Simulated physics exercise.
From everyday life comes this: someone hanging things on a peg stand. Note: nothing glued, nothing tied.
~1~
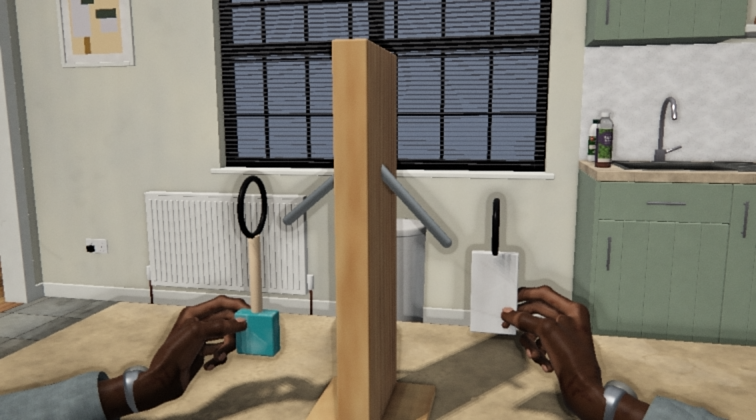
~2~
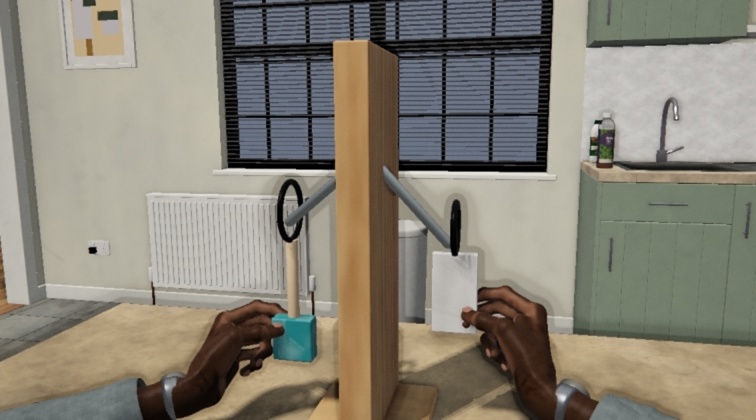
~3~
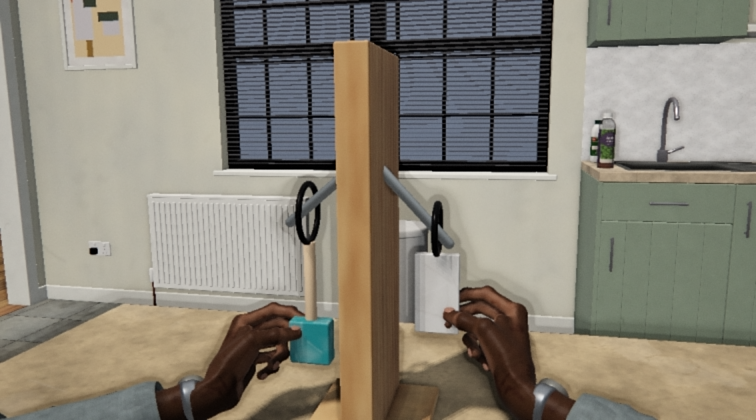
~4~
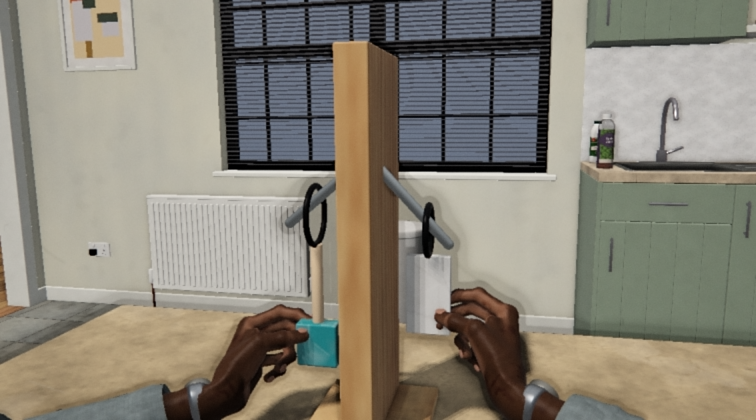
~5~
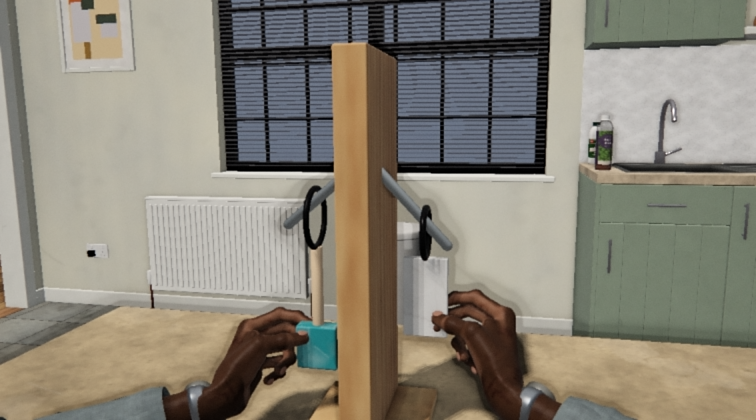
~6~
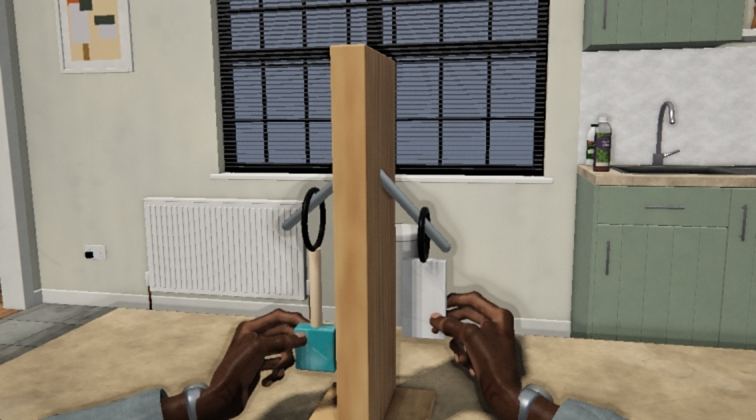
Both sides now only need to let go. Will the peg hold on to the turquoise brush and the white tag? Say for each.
Result: The turquoise brush comes off; the white tag comes off.
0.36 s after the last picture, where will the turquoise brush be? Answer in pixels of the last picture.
Close to (238, 362).
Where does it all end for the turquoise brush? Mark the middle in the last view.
Once it all settles, the centre sits at about (212, 401).
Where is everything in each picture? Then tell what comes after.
The first frame shows still on the way; turquoise brush (255, 266); white tag (494, 266); peg stand (367, 244).
The second frame shows still on the way; white tag (455, 266); peg stand (369, 245).
The third frame shows still on the way; turquoise brush (310, 273); peg stand (369, 245).
The fourth frame shows still on the way; white tag (428, 268); peg stand (369, 246).
The fifth frame shows still on the way; turquoise brush (317, 277); peg stand (367, 247).
The sixth frame shows in place, still held; turquoise brush (315, 280); white tag (424, 272); peg stand (366, 249).
Then, 0.16 s later than the last frame, turquoise brush tilted by 14° near (301, 306); white tag tilted by 23° near (439, 309).
Then, 0.26 s later than the last frame, turquoise brush dropping near (275, 332); white tag dropping near (469, 376).
Then, 0.36 s later than the last frame, turquoise brush dropping near (238, 362); white tag fallen.
When it is over, the turquoise brush drops to the table, near (212, 401); the white tag drops to the table.
